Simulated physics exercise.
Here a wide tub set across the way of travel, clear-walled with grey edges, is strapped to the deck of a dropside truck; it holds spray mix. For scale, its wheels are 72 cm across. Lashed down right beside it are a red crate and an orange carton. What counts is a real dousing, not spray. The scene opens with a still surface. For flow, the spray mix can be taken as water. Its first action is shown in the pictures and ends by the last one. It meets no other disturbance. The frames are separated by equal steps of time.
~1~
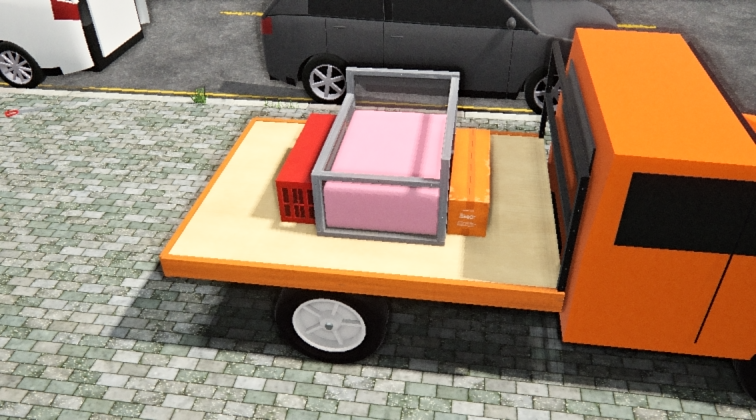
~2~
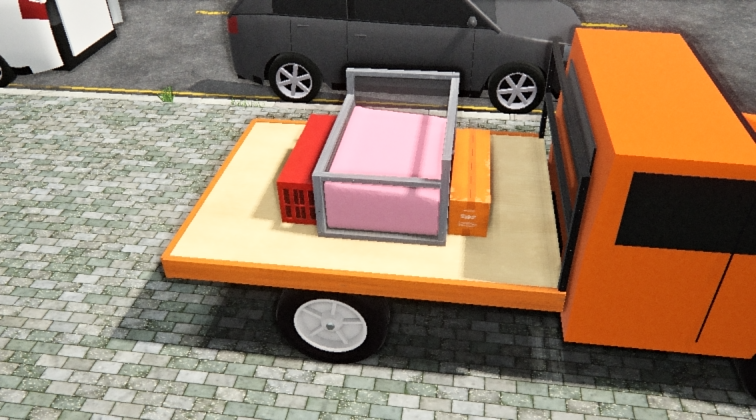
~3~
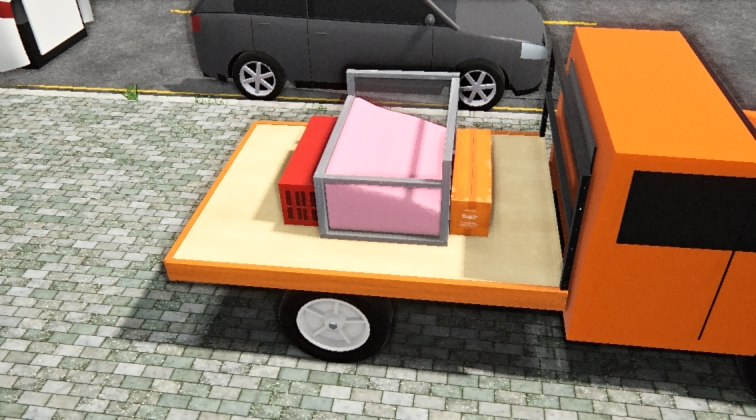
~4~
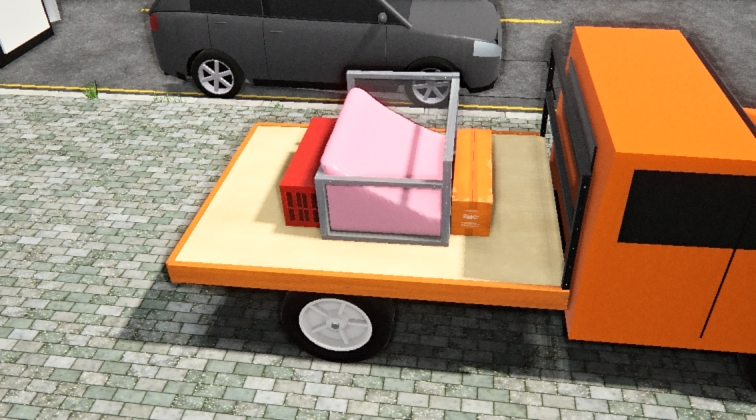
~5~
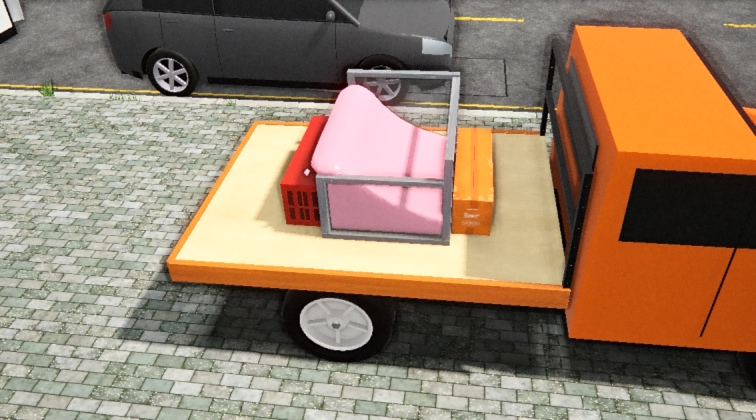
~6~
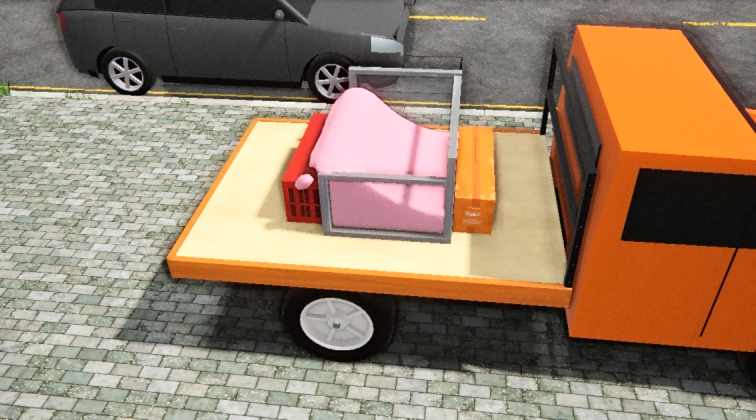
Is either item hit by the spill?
For the red crate, it catches it; for the orange carton, it stays clear.
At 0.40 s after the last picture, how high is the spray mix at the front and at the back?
The surface sits near 48 cm in front and near 20 cm at the rear.
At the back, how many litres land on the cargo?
14 L.
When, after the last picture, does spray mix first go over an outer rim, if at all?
Near 0.1 s.
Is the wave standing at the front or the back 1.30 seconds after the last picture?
It stands at the rear side.
Another 0.40 s on from the last picture, it stands 20 cm high behind and 47 cm in front; 5 per cent has gone over the back.
Another 0.80 s on from the last picture, it stands 28 cm high behind and 25 cm in front; 5 per cent has gone over the back.
Another 1.30 s on from the last picture, it stands 29 cm high behind and 24 cm in front; 5 per cent has gone over the back.
Another 2.99 s on from the last picture, 7 per cent has gone over the back; the red crate has caught 14 litres and the orange carton nothing.
